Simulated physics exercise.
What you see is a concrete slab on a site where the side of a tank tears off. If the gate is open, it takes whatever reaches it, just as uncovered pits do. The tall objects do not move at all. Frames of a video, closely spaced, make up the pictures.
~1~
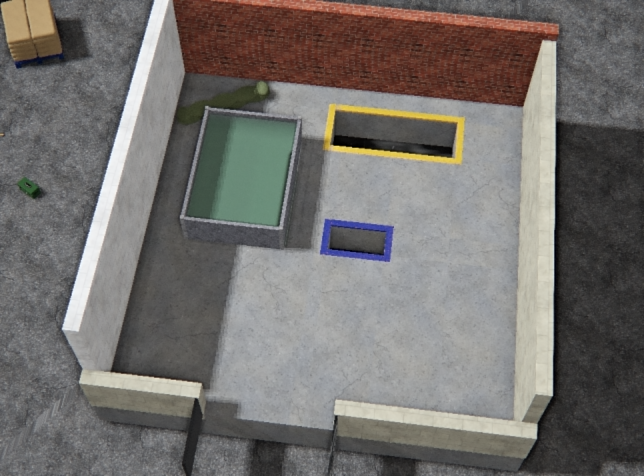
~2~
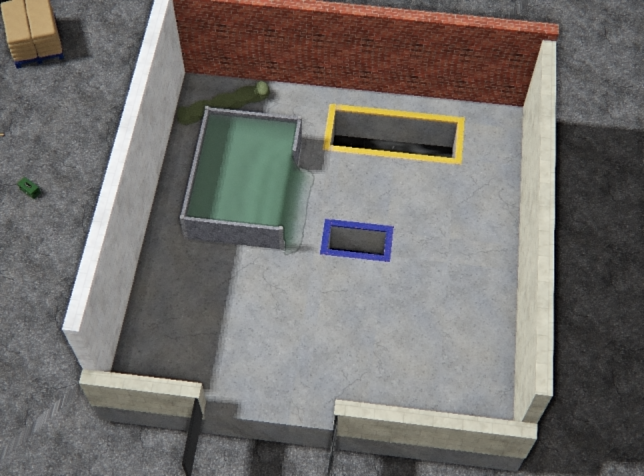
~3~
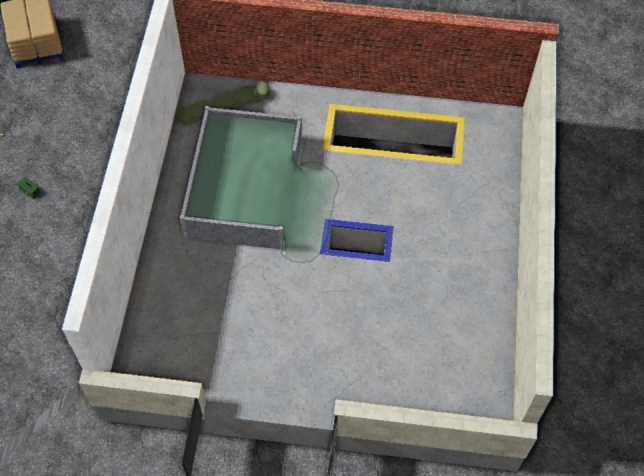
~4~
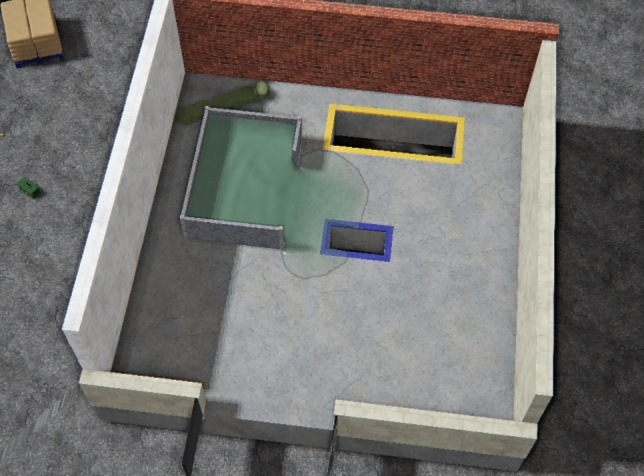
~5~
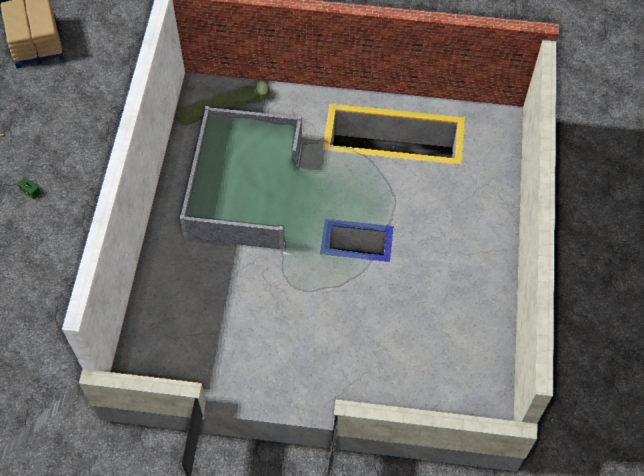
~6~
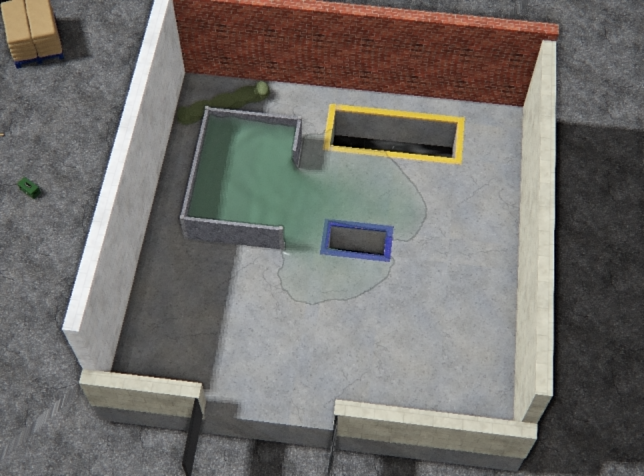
On a walled concrete slab, an open tank of green water stands still beside a yellow-edged pit and a smaller blue-edged one. Part of the tank's right side gives way and water pours through the gap, spreading rightward and toward the viewer across the floor, around the blue-edged pit and beyond it.
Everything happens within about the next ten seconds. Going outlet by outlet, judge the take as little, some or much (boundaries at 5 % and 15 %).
My judgement: The gate ends up with little, the yellow pit ends up with much, the blue pit ends up with much.
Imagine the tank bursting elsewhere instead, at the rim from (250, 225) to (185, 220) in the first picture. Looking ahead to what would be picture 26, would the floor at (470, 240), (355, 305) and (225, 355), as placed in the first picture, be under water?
Spot by spot: Unaffected, then unaffected, then soaked through.
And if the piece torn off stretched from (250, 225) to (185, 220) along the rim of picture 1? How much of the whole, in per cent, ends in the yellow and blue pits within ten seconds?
Yellow: 0 percent; blue: 0 percent.
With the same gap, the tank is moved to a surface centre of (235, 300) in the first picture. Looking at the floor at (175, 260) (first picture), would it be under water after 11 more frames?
The answer is spared.
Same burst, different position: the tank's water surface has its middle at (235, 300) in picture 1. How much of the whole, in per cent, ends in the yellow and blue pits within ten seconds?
After ten seconds: Yellow pit at 35 percent, blue pit at 4 percent.
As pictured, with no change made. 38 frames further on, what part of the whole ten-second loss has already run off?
Estimate: 75 %.
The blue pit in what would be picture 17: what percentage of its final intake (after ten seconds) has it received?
Share by then: About 50 in a hundred.
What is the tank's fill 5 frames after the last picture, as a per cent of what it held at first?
58 percent or so.
A moment on, water covers 30 % of the floor; the gate 0 %, the yellow pit 1 %, the blue pit 10 %.
Next, water covers 40 % of the floor; the gate 0 %, the yellow pit 3 %, the blue pit 18 %.
Then, water covers 50 % of the floor; the gate 0 %, the yellow pit 5 %, the blue pit 25 %.
Later, water covers 55 % of the floor; the gate 0 %, the yellow pit 11 %, the blue pit 31 %.
In the end, water covers 75 % of the floor; the gate 2 %, the yellow pit 18 %, the blue pit 35 %.
